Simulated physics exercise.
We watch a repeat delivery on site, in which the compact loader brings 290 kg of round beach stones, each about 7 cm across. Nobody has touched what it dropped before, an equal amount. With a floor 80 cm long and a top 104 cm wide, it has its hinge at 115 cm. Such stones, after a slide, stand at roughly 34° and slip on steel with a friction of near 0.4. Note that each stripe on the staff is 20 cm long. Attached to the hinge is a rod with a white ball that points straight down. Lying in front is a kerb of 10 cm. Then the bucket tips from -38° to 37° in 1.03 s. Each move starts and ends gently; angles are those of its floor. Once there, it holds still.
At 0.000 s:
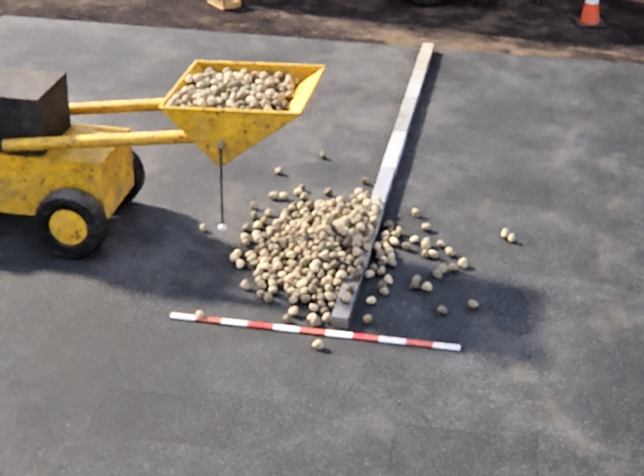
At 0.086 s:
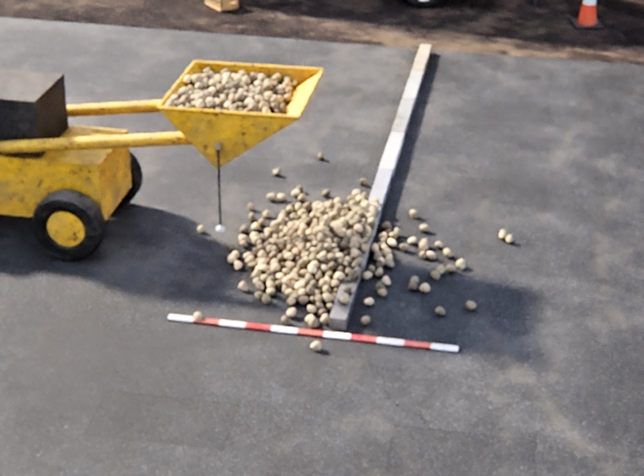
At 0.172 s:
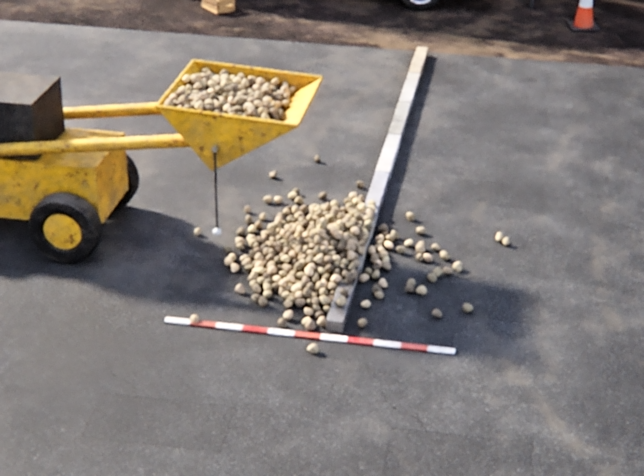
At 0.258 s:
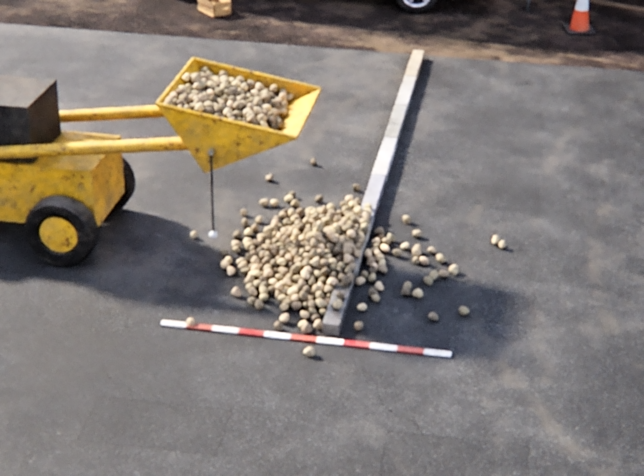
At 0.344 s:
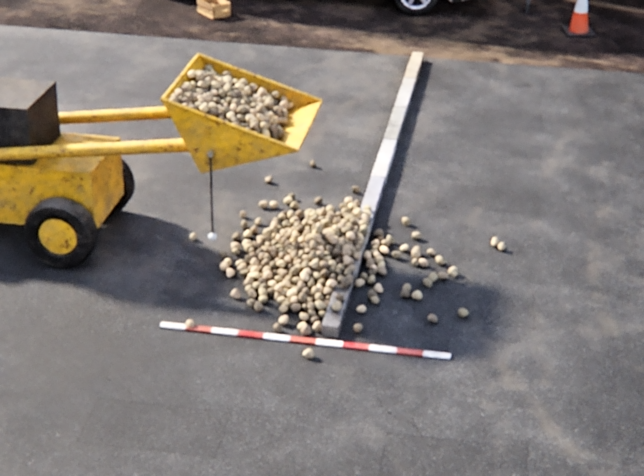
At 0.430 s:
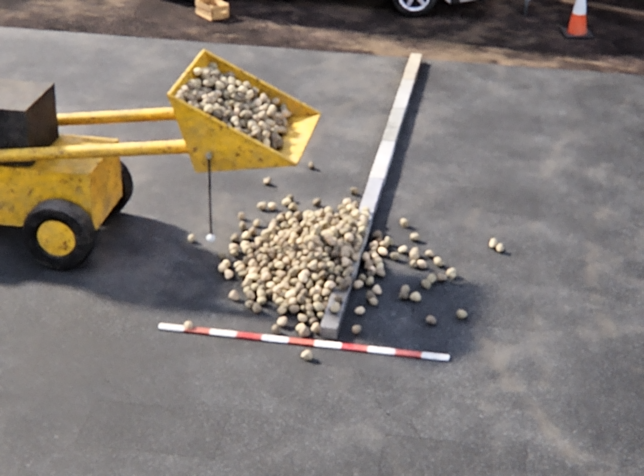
In the video, a yellow loader holds a bucket of round stones above a pile heaped against a kerb, with some stones beyond it; the bucket gradually tilts forward to the right while the pile below stays still.
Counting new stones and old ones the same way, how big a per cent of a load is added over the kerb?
45 per cent, roughly.
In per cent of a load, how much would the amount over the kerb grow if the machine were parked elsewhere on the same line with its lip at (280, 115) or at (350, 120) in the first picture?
I'd say close to 20 per cent for one and close to 95 per cent for the other, in that order.
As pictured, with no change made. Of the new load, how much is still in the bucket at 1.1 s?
60 % still inside.
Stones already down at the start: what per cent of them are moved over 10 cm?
15 per cent.
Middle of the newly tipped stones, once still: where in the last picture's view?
I'd put their centre close to (339, 252).
After 0.8 s the floor is at 25°; in per cent of one load, 100 in the bucket, 92 on this side of the kerb, 8 over the kerb; the foremost stones are at (457, 276).
After 1.1 s the floor is at 37°; in per cent of one load, 59 in the bucket, 133 on this side of the kerb, 8 over the kerb; the foremost stones are at (457, 276).
After 1.5 s the floor is at 37°; in per cent of one load, 10 in the bucket, 166 on this side of the kerb, 23 over the kerb; the foremost stones are at (457, 276).
After 4.0 s the floor is at 37°; in per cent of one load, 0 in the bucket, 148 on this side of the kerb, 52 over the kerb; the foremost stones are at (524, 274). Net gain over the kerb, 45.
